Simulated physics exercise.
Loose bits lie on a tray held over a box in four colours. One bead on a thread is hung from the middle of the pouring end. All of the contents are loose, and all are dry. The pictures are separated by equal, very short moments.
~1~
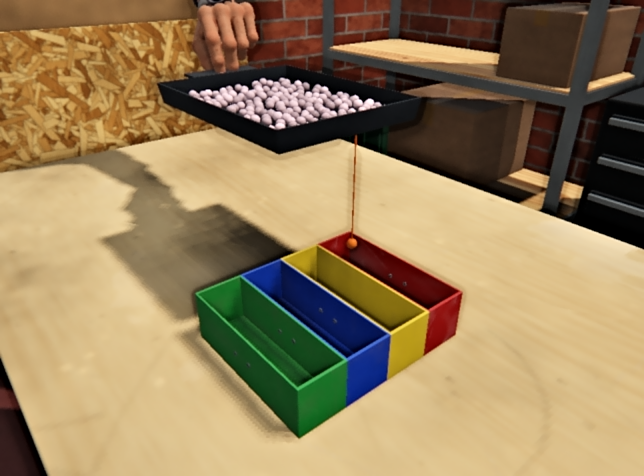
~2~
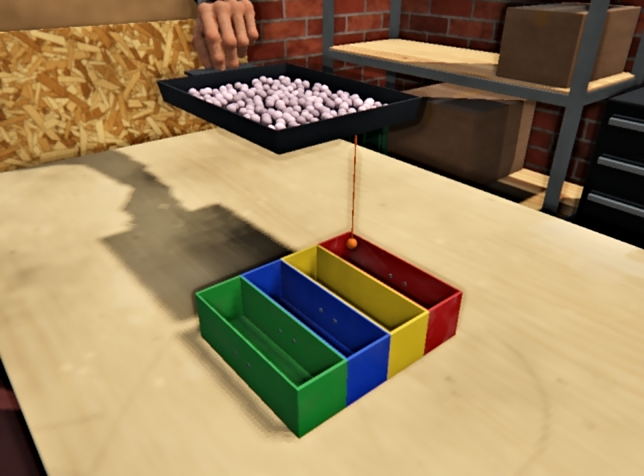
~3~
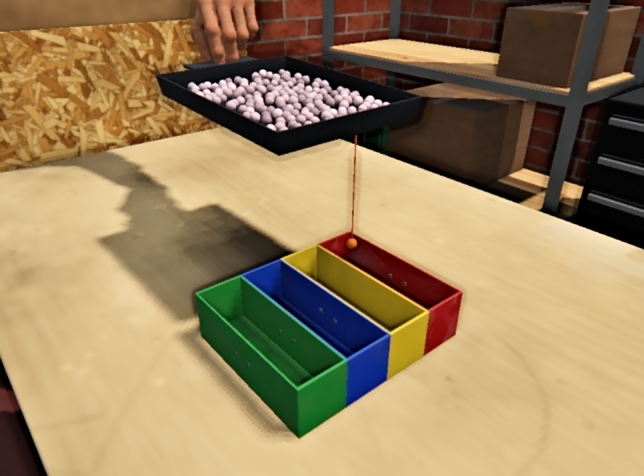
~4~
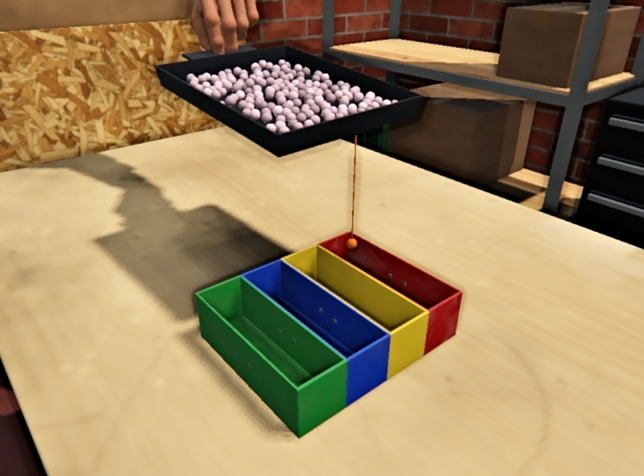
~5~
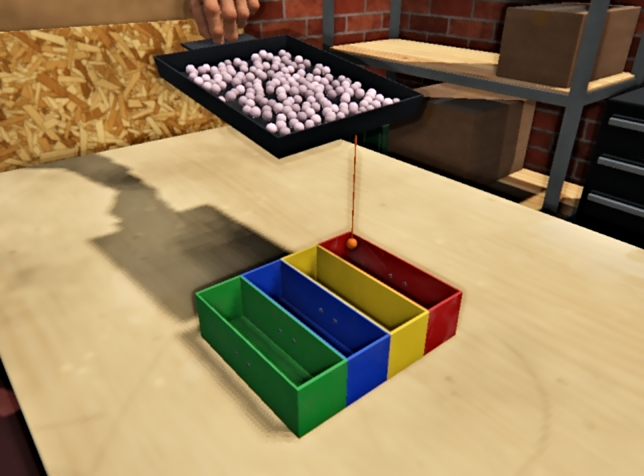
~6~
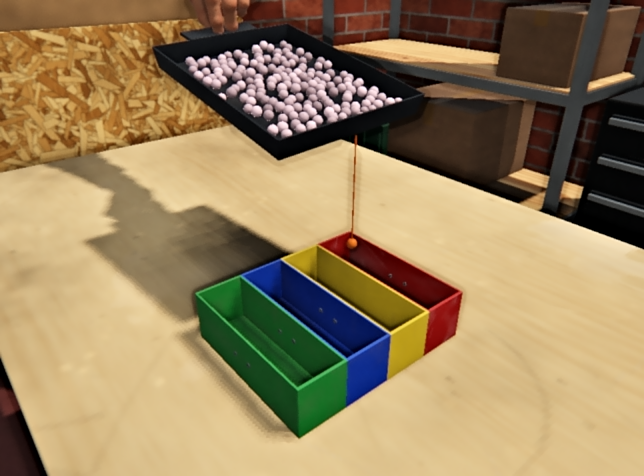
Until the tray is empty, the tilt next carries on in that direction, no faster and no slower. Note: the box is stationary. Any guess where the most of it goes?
I'd say the blue cell.
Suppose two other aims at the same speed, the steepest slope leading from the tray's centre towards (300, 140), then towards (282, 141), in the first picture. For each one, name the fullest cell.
So, in order: Blue, then the blue one.
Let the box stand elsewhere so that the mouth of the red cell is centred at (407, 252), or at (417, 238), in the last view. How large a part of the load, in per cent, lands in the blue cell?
The first position comes out at 30 per cent, the other at 10 per cent.
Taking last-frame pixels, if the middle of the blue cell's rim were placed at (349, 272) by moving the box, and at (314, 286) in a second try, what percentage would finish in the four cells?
About 80 per cent, then about 100 per cent.
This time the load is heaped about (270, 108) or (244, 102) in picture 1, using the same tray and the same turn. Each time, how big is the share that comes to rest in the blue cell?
The first start gives 60 percent and the second 70 percent.
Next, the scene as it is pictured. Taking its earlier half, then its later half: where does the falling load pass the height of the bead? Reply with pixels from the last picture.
About (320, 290) to begin with, then about (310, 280).
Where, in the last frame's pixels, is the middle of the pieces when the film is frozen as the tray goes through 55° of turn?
Load centre: Approx. (316, 95).
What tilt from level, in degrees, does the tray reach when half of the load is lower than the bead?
It is at around 90 degrees by then.
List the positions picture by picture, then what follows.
Corners of the pouring end at (278, 128) and (416, 97), level; middle of the load at (285, 104), sugar pearls; bead on its thread at (352, 243); green cell at (322, 394); blue cell at (368, 366); yellow cell at (408, 341); red cell at (443, 319), in the first picture.
Corners of the pouring end at (278, 129) and (416, 97), level; middle of the load at (285, 103), in the second picture.
Corners of the pouring end at (278, 130) and (417, 96), tipped barely, lowest at the left corner; middle of the load at (285, 99), in the third picture.
Corners of the pouring end at (279, 132) and (418, 95), tipped a little, lowest at the left corner; middle of the load at (285, 94), in the fourth picture.
Corners of the pouring end at (279, 135) and (419, 94), tipped a little, lowest at the left corner; middle of the load at (286, 89), in the fifth picture.
Corners of the pouring end at (279, 137) and (420, 93), tipped a little, lowest at the left corner; middle of the load at (287, 85), about half on the move; green cell at (322, 394); blue cell at (368, 366); yellow cell at (408, 341); red cell at (443, 319), in the sixth picture.
Soon, tray tipped steeply; all on the tray.
A while on, tray tipped right over; about a quarter on the tray; about a third in the blue cell; a small part in the yellow cell; a small part in the red cell; a small part in the green cell; about a quarter falling or outside the box.
Towards the end, tray tipped past a quarter turn; about two thirds in the blue cell; about a quarter in the yellow cell; a small part in the green cell; a small part in the red cell; a small part falling or outside the box.
Finally, tray tipped past a quarter turn; about two thirds in the blue cell; about a quarter in the yellow cell; a small part in the green cell; a small part in the red cell; a small part outside the box.
